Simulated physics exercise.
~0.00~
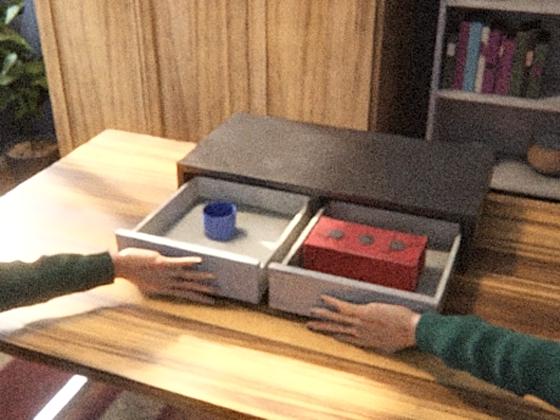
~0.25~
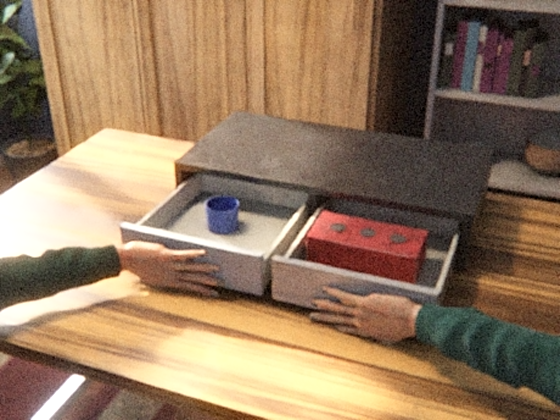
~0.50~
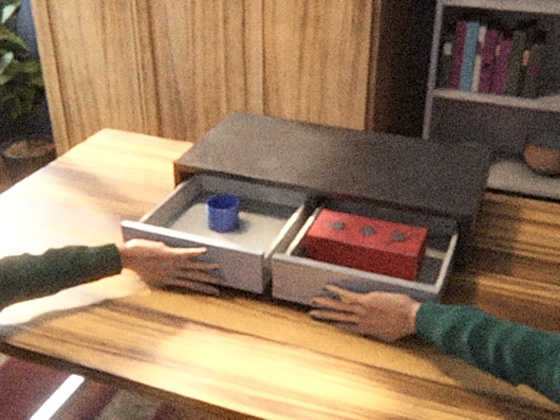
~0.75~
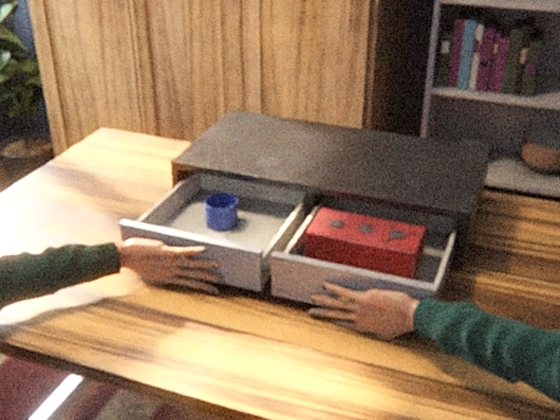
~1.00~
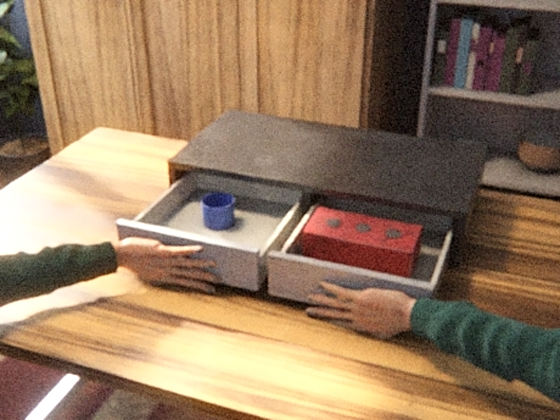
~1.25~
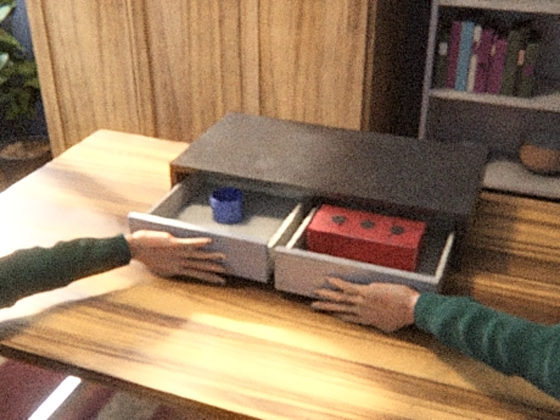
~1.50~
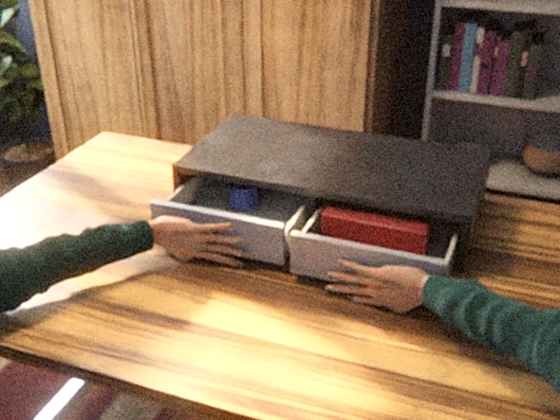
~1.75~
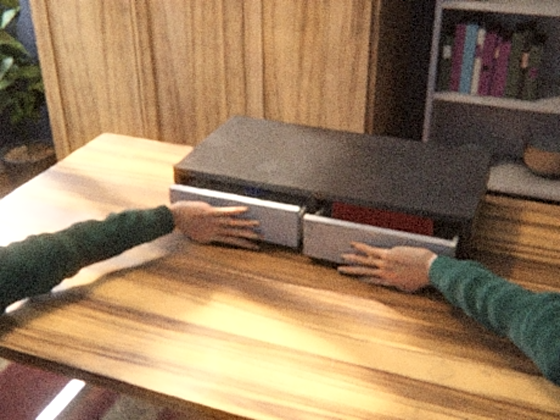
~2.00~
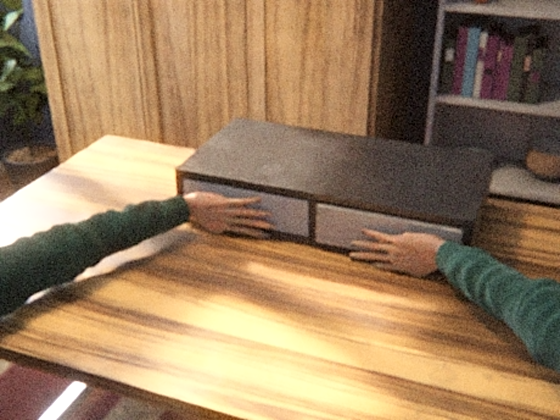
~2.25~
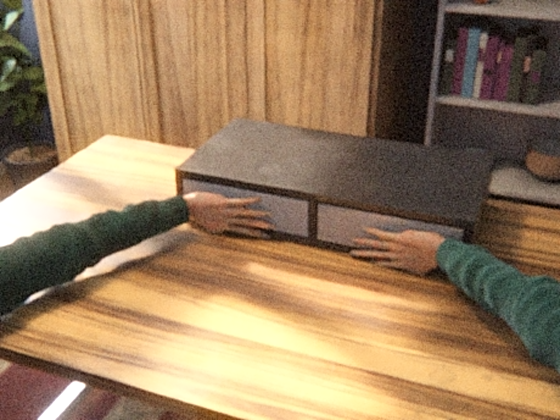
Two hands push the drawers holding a blue cup and red block fully shut.
